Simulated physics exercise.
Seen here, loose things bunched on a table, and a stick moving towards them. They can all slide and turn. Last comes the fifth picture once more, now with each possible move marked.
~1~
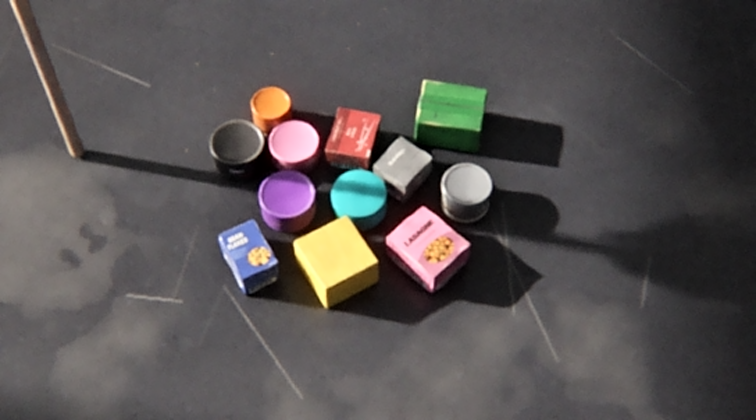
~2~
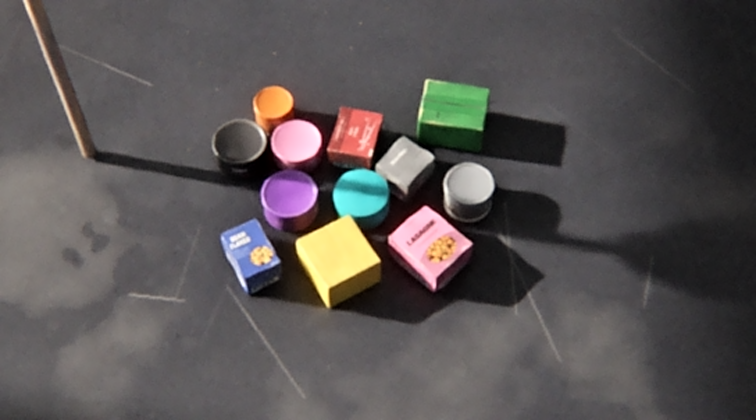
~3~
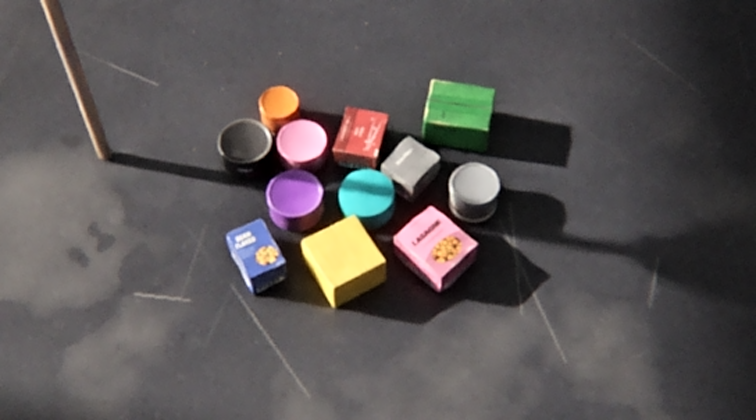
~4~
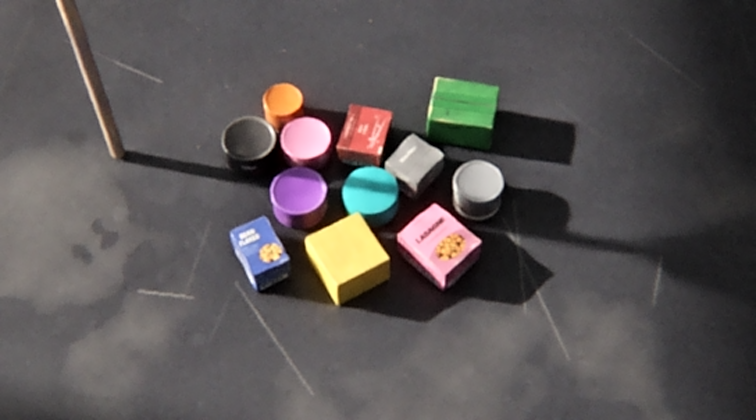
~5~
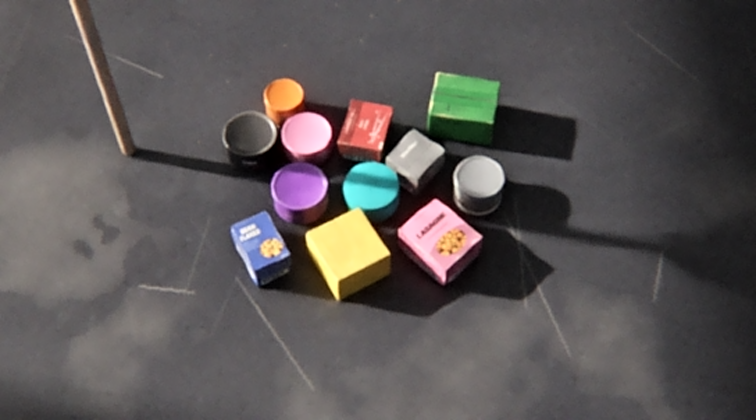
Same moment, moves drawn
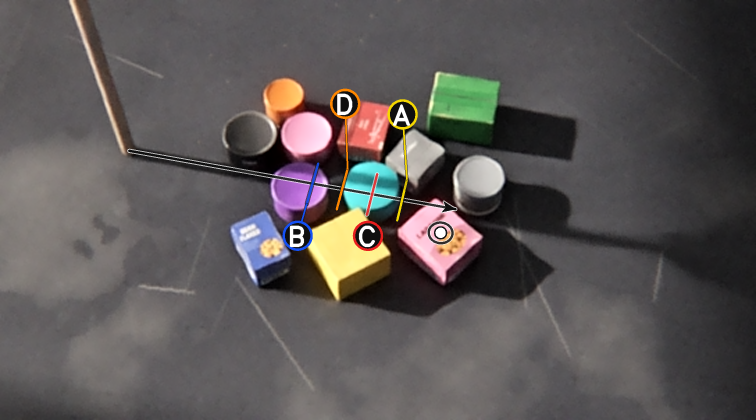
On a dark tabletop, a wooden stick at left moves right, nearing a cluster of colourful boxes and tubs that stay still.
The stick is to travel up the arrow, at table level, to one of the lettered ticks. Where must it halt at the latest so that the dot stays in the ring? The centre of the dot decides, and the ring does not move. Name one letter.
At C, and not beyond.
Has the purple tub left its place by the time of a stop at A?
By then, yes.
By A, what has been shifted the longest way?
The turquoise pot has gone farthest.
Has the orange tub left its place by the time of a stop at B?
No.
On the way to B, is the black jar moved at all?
Yes.
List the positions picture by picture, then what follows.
The first picture shows blue packet (250, 257); yellow block (337, 262); black jar (239, 151).
The second picture shows black jar (241, 151); turquoise pot (362, 200).
The third picture shows green box (459, 116); grey tin (474, 193).
The fourth picture shows pink tub (306, 145); purple tub (299, 199).
The fifth picture shows grey box (415, 163); pink packet (440, 242); red box (366, 133).
On the marked copy, A at (403, 200); B at (312, 184); C at (372, 194); D at (342, 189); the arrow from (129, 151) to (455, 209); the white dot at (441, 233).
With C. Early on, foot of the stick (216, 167).
Further on, foot of the stick (302, 183); purple tub (312, 203); black jar (264, 138).
At the end, foot of the stick (372, 196); turquoise pot (400, 205); purple tub (317, 208); the dot is still in its ring.
As for the rest, A shifts the dotted thing to (457, 259); B keeps the dot in but is short; D keeps the dot in but is short.
